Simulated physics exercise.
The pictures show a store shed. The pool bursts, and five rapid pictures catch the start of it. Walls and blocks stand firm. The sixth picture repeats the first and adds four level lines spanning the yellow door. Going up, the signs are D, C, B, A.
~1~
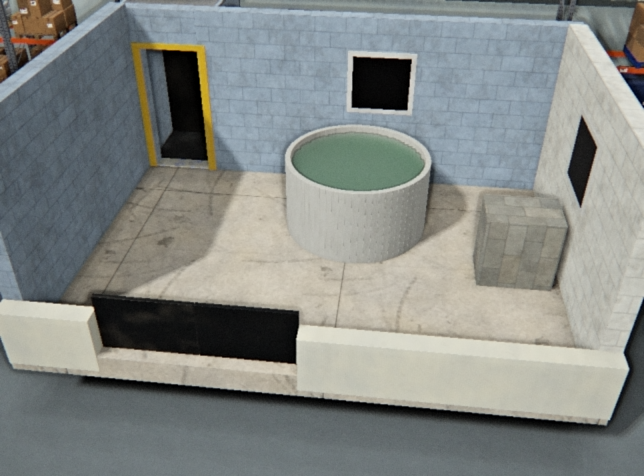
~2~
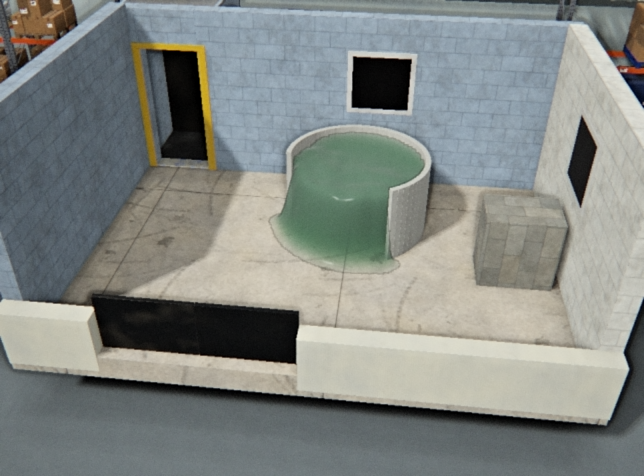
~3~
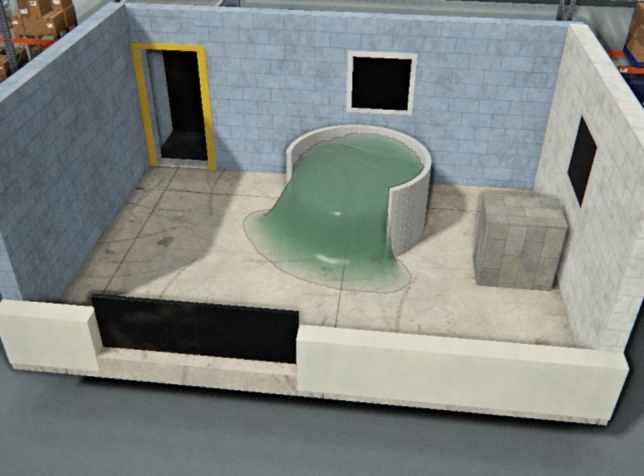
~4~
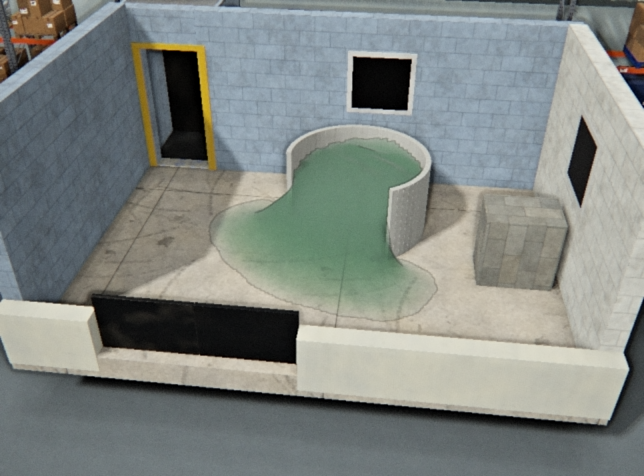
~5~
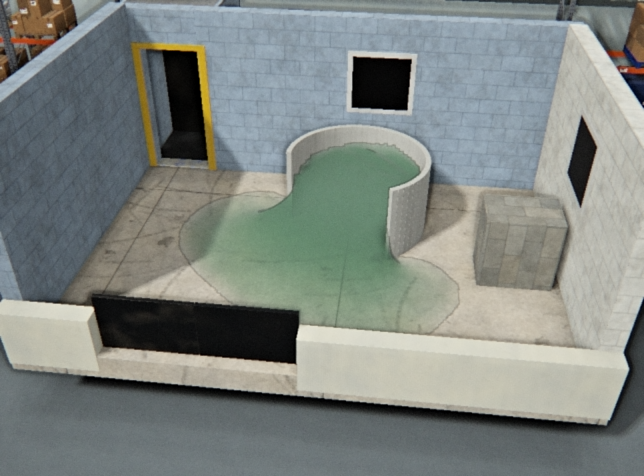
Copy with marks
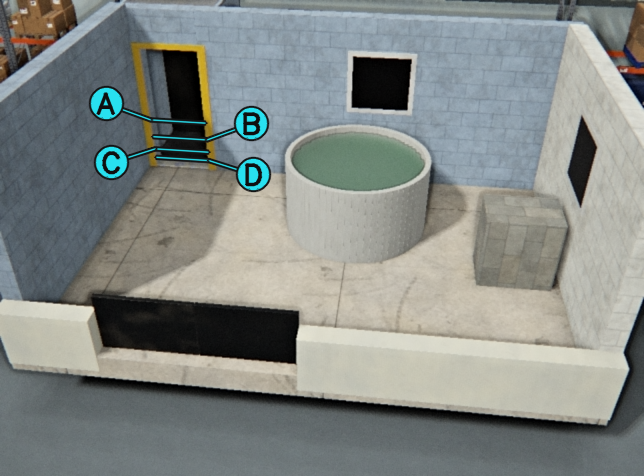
In a store shed with a yellow doorway, the front of a round pool opened up and green water poured out, spreading wider and wider across the pale floor on both sides.
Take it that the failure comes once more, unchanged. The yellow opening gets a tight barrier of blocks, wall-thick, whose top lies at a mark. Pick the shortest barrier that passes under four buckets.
C is the one.
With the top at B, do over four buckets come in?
No.
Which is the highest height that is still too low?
D.
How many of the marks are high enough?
Three.
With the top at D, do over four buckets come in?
Yes, that goes wrong.
On the marked copy, A at (177, 121); B at (180, 138); C at (181, 150); D at (182, 158); from the bottom up D, C, B, A.
With A, nothing gets over.
With B, nothing gets over.
With C, a bucket or two gets in.
With D, about 11 bucketfuls get in.
